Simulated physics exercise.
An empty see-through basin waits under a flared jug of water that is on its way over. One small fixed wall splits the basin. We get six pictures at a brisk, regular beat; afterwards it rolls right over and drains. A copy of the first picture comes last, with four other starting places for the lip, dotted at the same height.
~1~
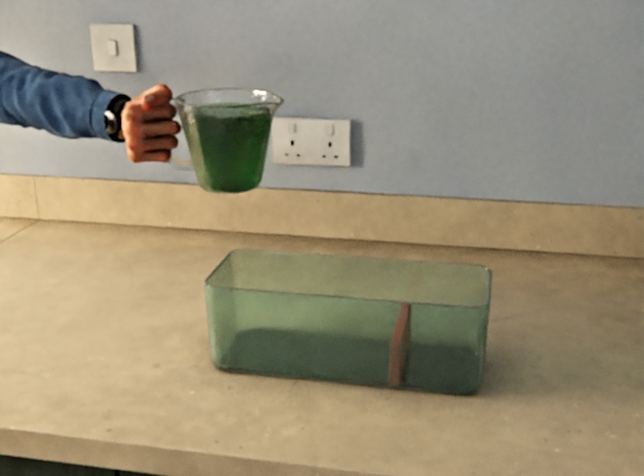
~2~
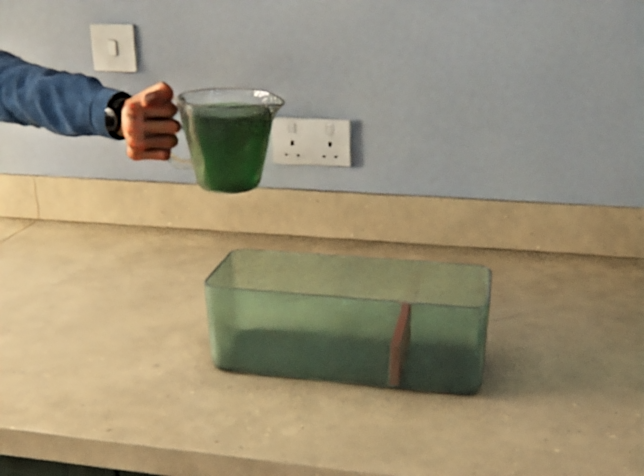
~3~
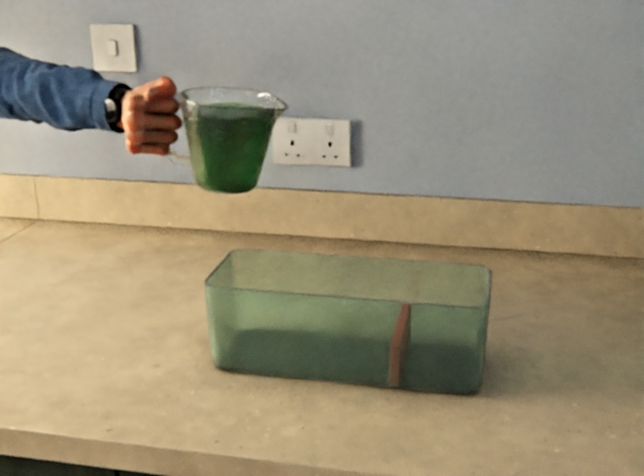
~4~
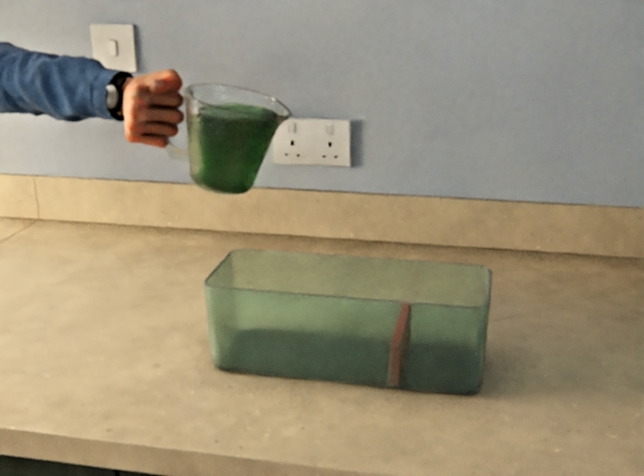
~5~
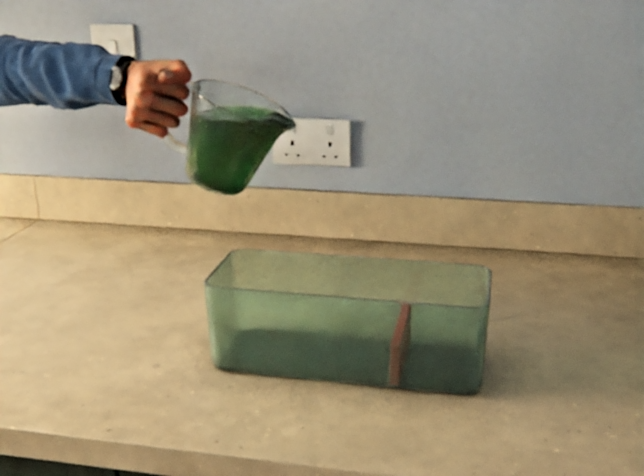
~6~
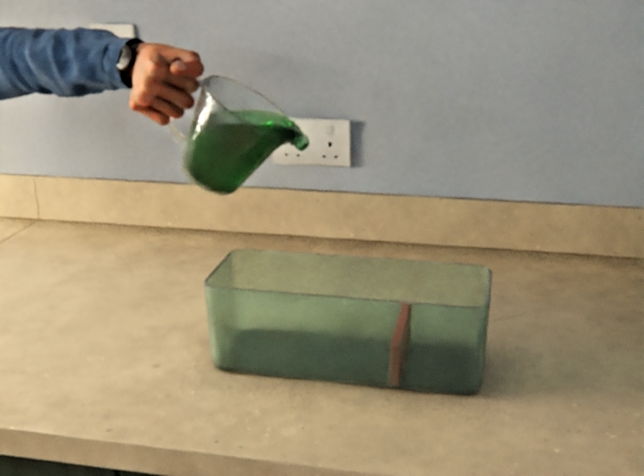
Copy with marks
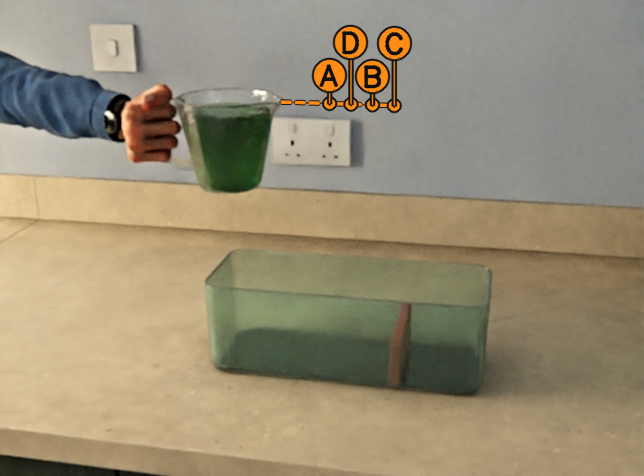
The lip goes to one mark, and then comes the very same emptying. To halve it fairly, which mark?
Use dot D.
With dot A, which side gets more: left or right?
The left side.
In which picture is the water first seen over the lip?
Picture 6.
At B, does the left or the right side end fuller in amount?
The right side.
On the marked copy, A at (329, 103); B at (372, 104); C at (394, 105); D at (350, 104).
Choosing A, about 78 % ends left of the wall and 19 % right of it; 3 % is lost outside.
Choosing B, about 23 % ends left of the wall and 74 % right of it; 3 % is lost outside.
Choosing C, about 26 % ends left of the wall and 71 % right of it; 3 % is lost outside.
Choosing D, about 47 % ends left of the wall and 52 % right of it.
